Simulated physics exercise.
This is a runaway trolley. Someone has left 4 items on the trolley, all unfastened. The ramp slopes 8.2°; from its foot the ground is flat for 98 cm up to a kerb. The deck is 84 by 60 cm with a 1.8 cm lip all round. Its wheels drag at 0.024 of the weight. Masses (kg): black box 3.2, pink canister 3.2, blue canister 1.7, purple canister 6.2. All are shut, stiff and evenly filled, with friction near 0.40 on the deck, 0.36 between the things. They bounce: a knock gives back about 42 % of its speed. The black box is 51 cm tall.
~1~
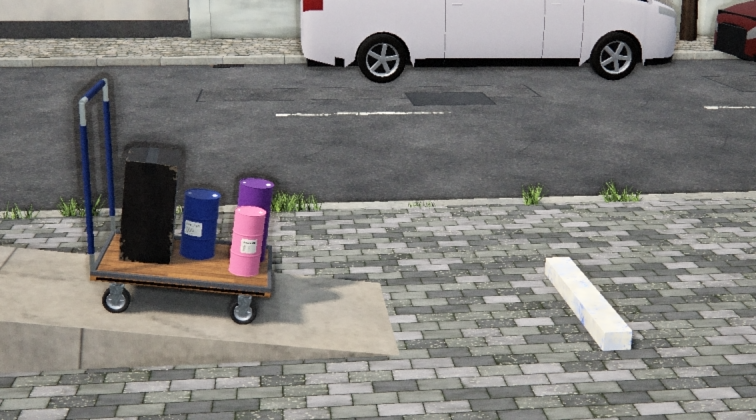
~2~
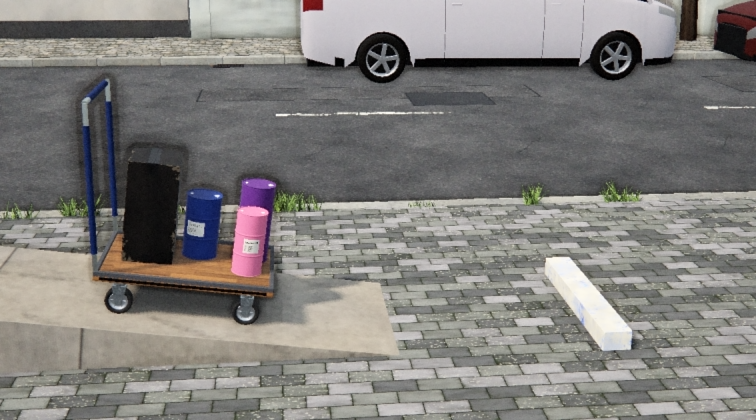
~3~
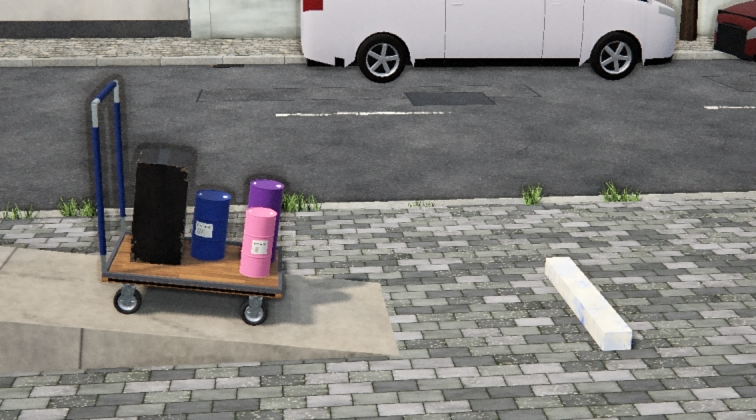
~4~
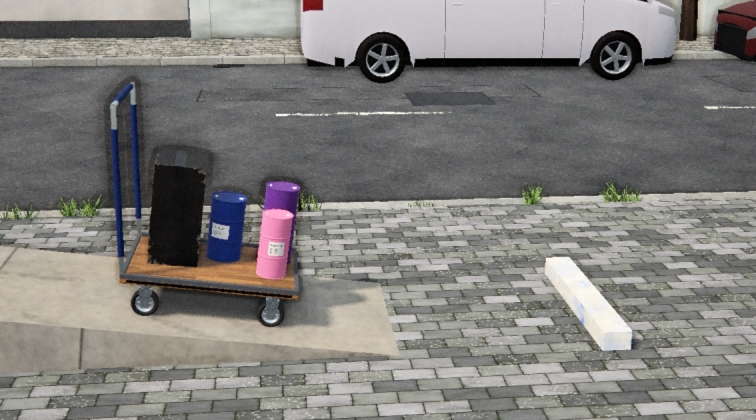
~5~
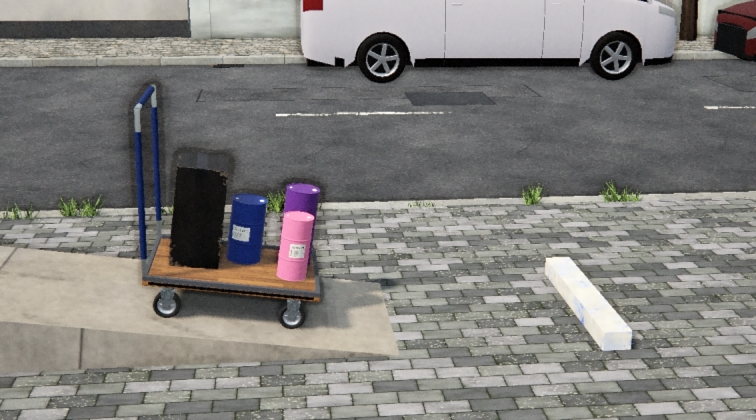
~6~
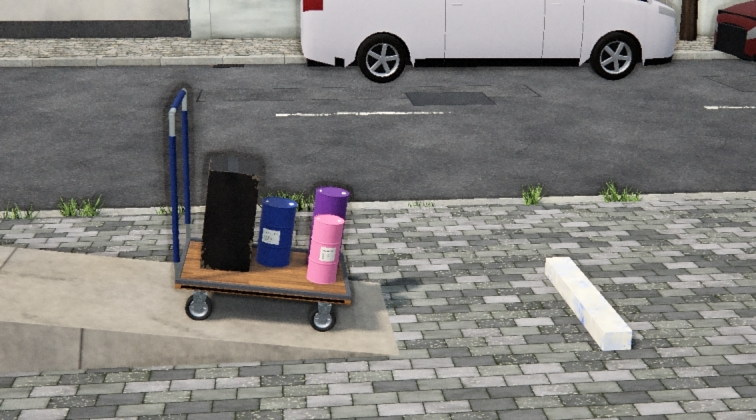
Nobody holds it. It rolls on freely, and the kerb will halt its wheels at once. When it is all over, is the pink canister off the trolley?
The pink canister ends off the deck.
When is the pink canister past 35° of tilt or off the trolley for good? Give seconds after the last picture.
At about 1.1 s.
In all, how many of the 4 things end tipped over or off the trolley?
That comes to 2.
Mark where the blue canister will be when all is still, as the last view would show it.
Near (531, 239).
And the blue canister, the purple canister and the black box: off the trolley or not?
The blue canister ends on the trolley; the purple canister ends off the trolley; the black box ends on the trolley.
Then, 1.00 s later than the last frame, trolley at the kerb; pink canister rocked 4° off its seat near (577, 249); purple canister rocked 10° off its seat; blue canister 6 cm from its spot.
Then, 1.40 s later than the last frame, trolley at the kerb; pink canister and purple canister now off the trolley; black box 13 cm from its spot; blue canister 10 cm from its spot.
When it is over, off the trolley, pink canister and purple canister; not toppled but over 10 cm from the start, black box and blue canister. End places, in pixels of the last picture, pink canister near (639, 283).
